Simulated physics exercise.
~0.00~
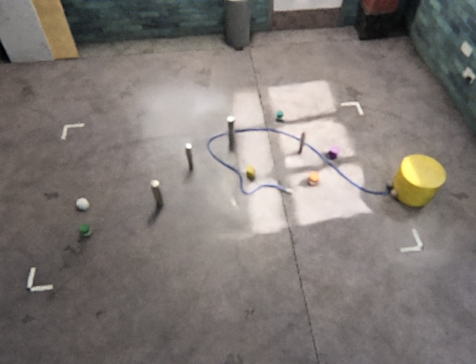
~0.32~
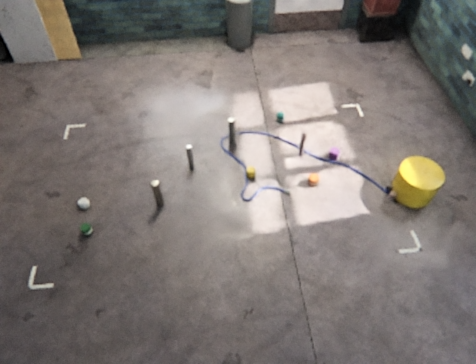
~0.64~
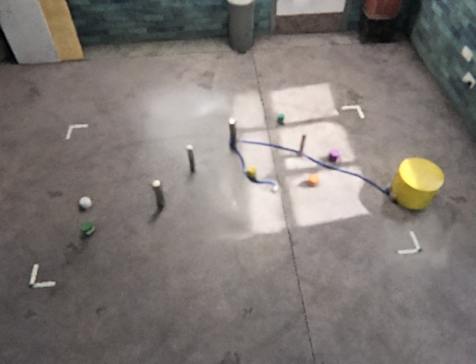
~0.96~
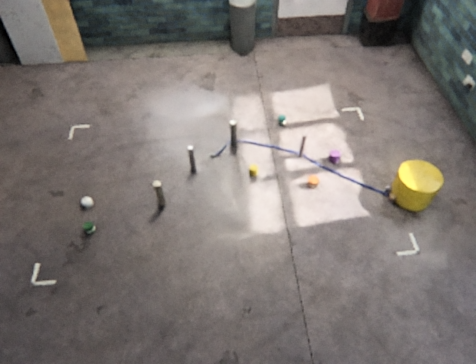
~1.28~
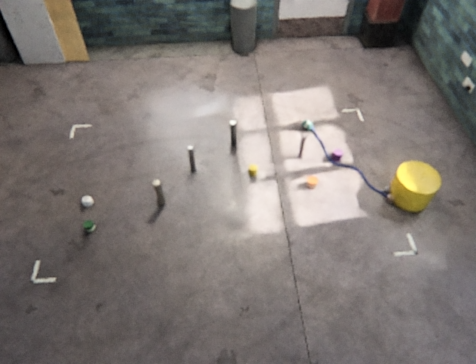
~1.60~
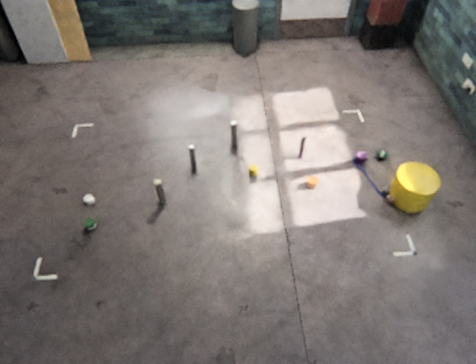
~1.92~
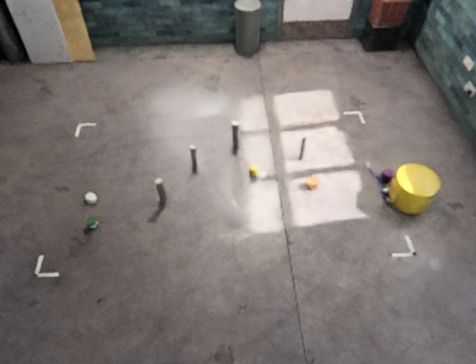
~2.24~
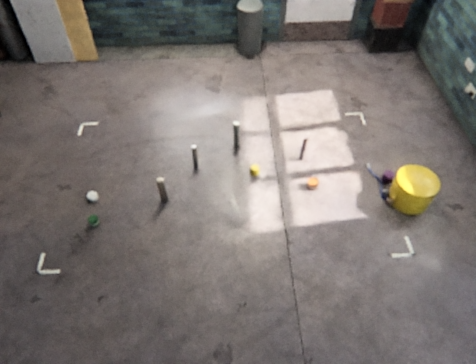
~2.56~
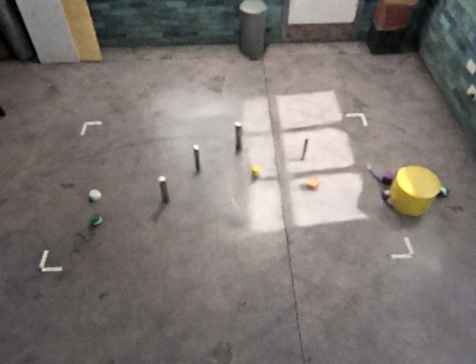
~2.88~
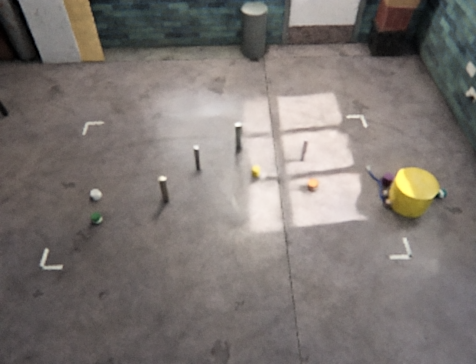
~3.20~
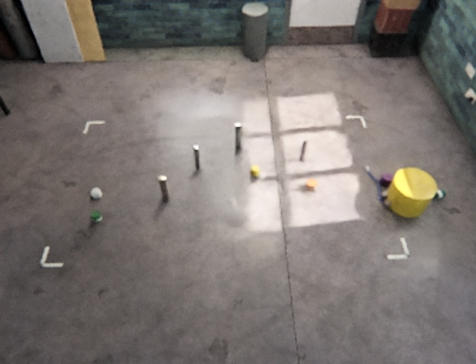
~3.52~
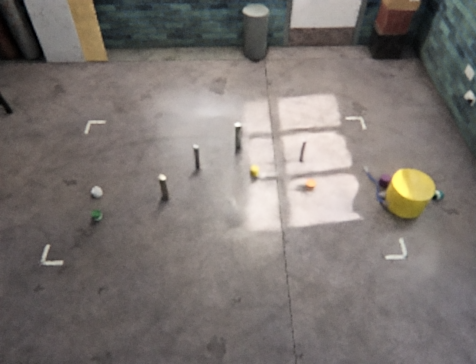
A yellow drum-shaped machine sits at the right of a grey concrete floor, seen from above, with a long blue lead looping out among four upright posts. Small objects lie around it, with white and green ones at the left and yellow, orange, purple and teal ones nearer the middle and right. The lead draws in toward the drum, its loop shrinking and slipping past the posts. Its end then catches the teal object, turning it over and sweeping it rightward, and the purple one is dragged along too. Finally both rest beside the drum, the lead almost wholly gathered in, while the white, green and orange objects stay put.
